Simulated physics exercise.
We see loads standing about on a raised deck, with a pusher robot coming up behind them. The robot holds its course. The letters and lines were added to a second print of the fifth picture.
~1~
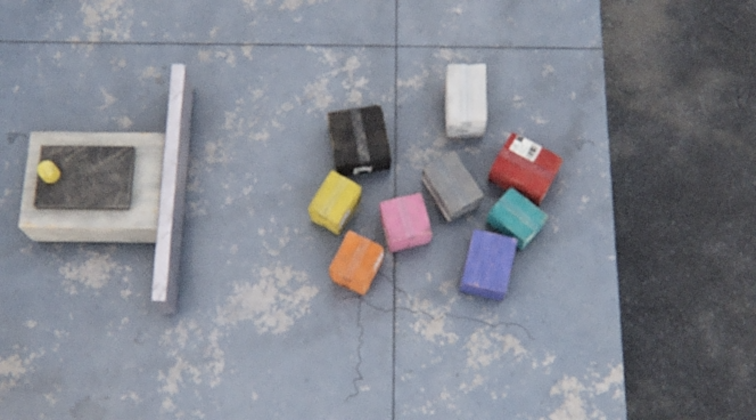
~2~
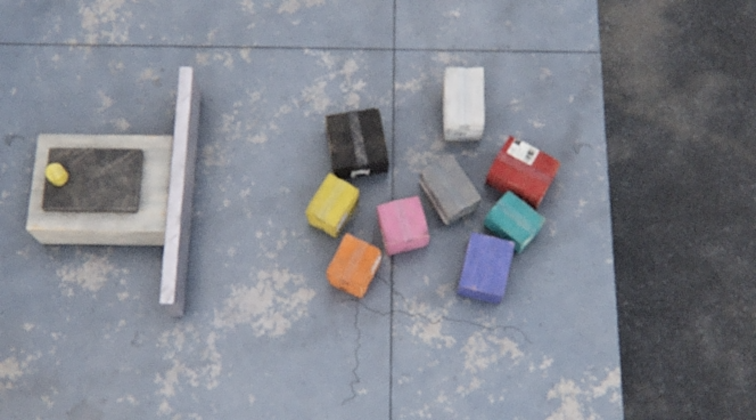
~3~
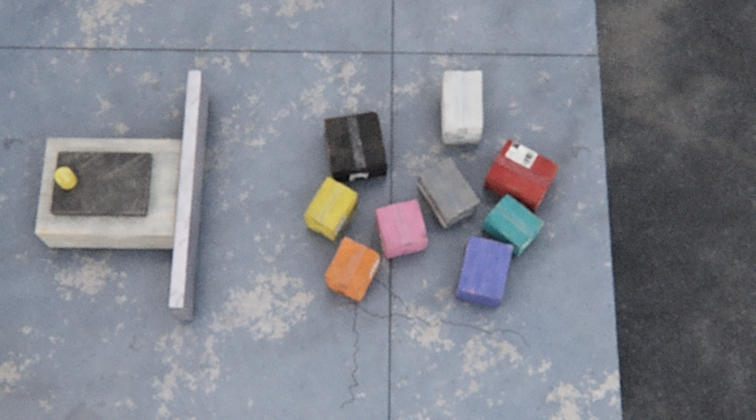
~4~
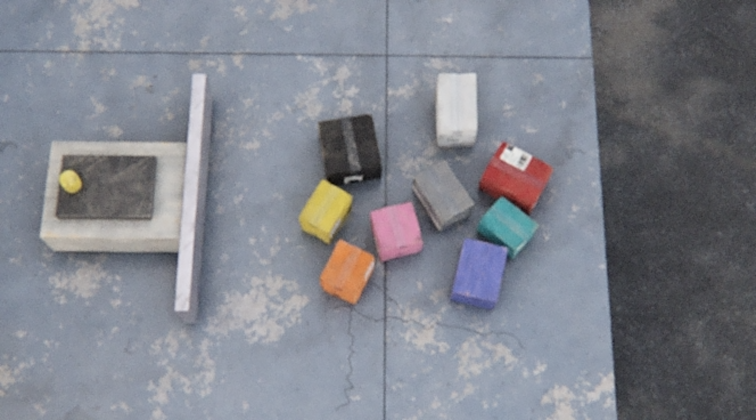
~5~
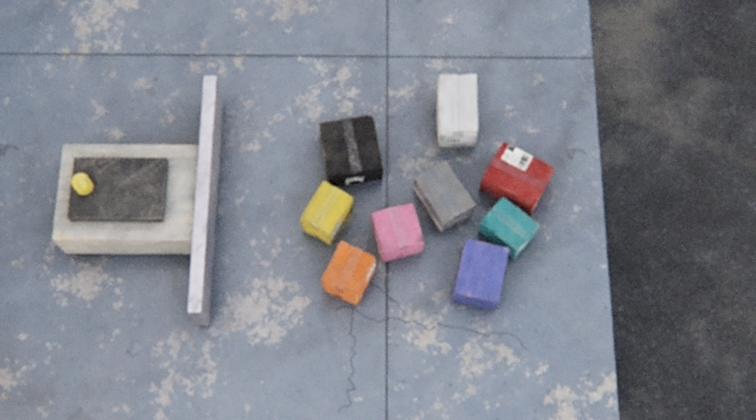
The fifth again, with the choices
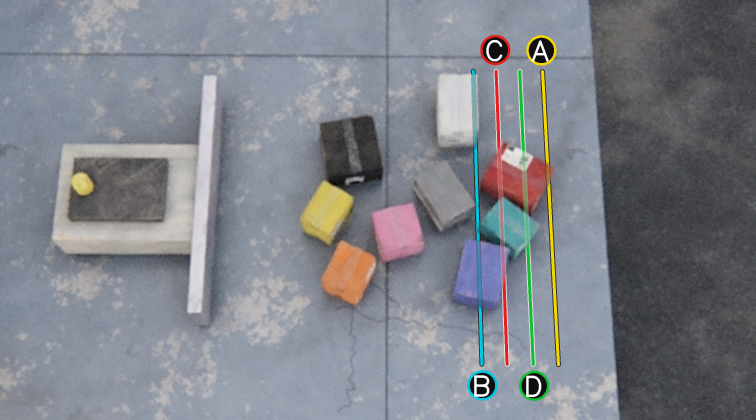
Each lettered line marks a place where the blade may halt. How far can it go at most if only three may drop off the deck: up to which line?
At D, and not beyond.
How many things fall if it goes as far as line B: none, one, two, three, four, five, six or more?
By then, none.
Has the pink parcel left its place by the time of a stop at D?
By then, yes.
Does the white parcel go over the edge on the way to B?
No.
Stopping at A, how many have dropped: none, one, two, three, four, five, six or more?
In all, five.
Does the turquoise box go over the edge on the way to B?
No.
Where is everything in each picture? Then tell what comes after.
Orange parcel (357, 264); pink parcel (405, 223); yellow parcel (335, 203), in the first frame.
Robot (100, 179); turquoise box (514, 222), in the second frame.
Robot (109, 183); black parcel (355, 148), in the third frame.
Robot (114, 186); grey box (442, 196), in the fourth frame.
Robot (126, 189); orange parcel (349, 274); pink parcel (397, 233); yellow parcel (327, 213), in the fifth frame.
On the marked copy, A at (550, 211); B at (477, 210); C at (501, 210); D at (526, 211).
Following D. Soon after the start, robot (244, 190); black parcel (357, 152); yellow parcel (345, 213).
Later, robot (361, 190); turquoise box (549, 242); red parcel (542, 163).
In the end, robot (451, 191); grey box over the edge; turquoise box over the edge; three fallen.
As for the rest, A drops five; B is within the limit but short; C is within the limit but short.
